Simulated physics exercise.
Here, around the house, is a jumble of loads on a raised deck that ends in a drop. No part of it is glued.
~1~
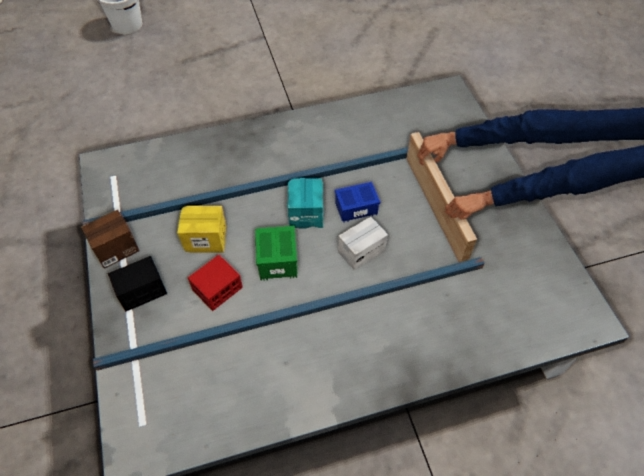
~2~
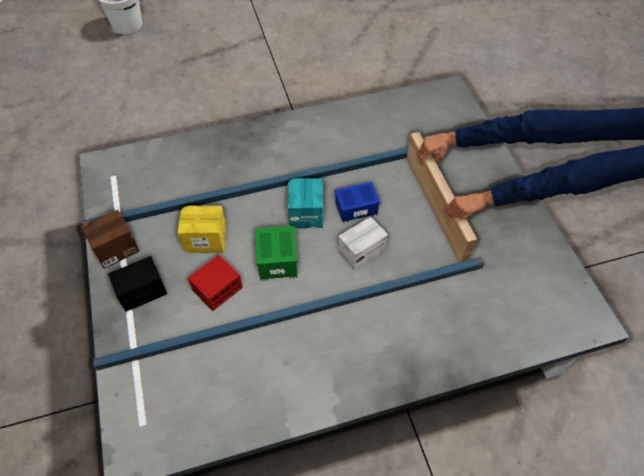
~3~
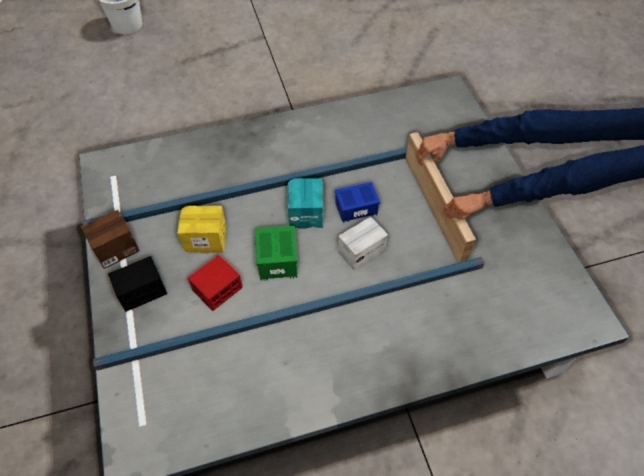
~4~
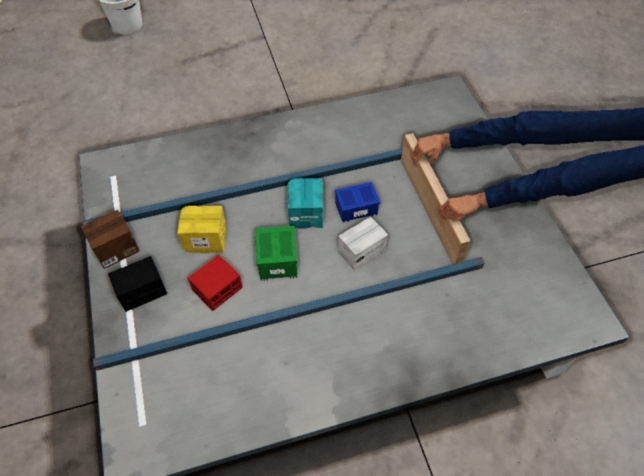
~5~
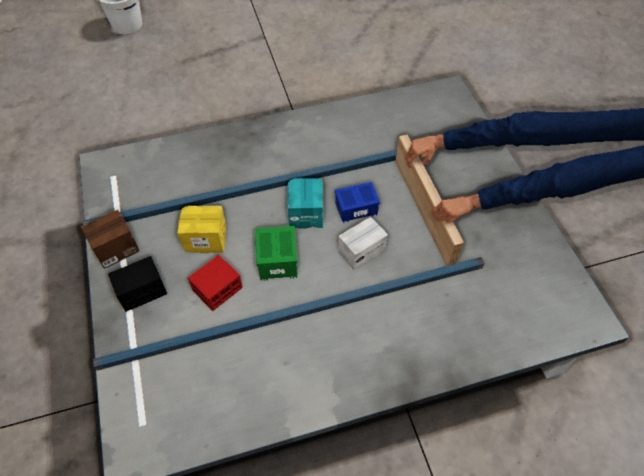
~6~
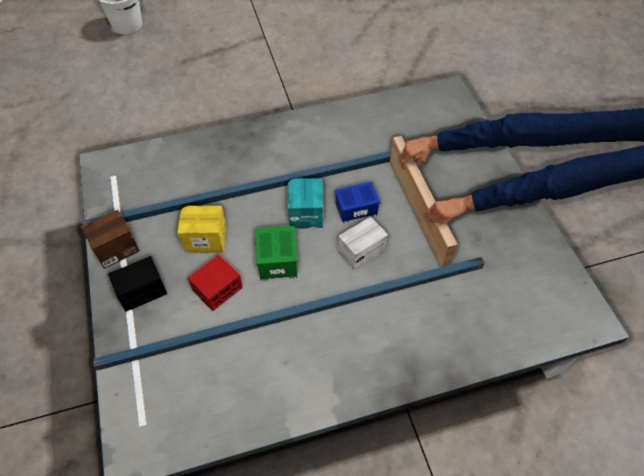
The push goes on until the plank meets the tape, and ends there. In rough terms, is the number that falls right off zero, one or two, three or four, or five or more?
It is five or more.
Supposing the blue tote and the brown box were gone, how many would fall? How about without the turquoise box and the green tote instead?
First 4, then 4.
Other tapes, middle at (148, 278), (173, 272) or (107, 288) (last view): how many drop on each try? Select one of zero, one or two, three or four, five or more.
Well, in the order given, it's five or more, three or four and 5 or more.
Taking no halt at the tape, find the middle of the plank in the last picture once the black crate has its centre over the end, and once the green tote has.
Its middle is around (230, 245) and around (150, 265).
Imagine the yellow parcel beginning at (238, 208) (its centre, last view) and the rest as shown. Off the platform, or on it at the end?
In that case it ends up off.
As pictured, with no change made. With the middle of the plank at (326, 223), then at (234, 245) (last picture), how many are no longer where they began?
The number moved is 4 and then 8.
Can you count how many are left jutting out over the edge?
That'd be 2.
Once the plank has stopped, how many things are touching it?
2.
Soon after, none off yet; brown box at rest near (111, 239); black crate at rest near (138, 284); yellow parcel moving near (200, 230).
In the end, the number that fall off is five or more; gone, turquoise box, green tote, red crate, yellow parcel, black crate and brown box.
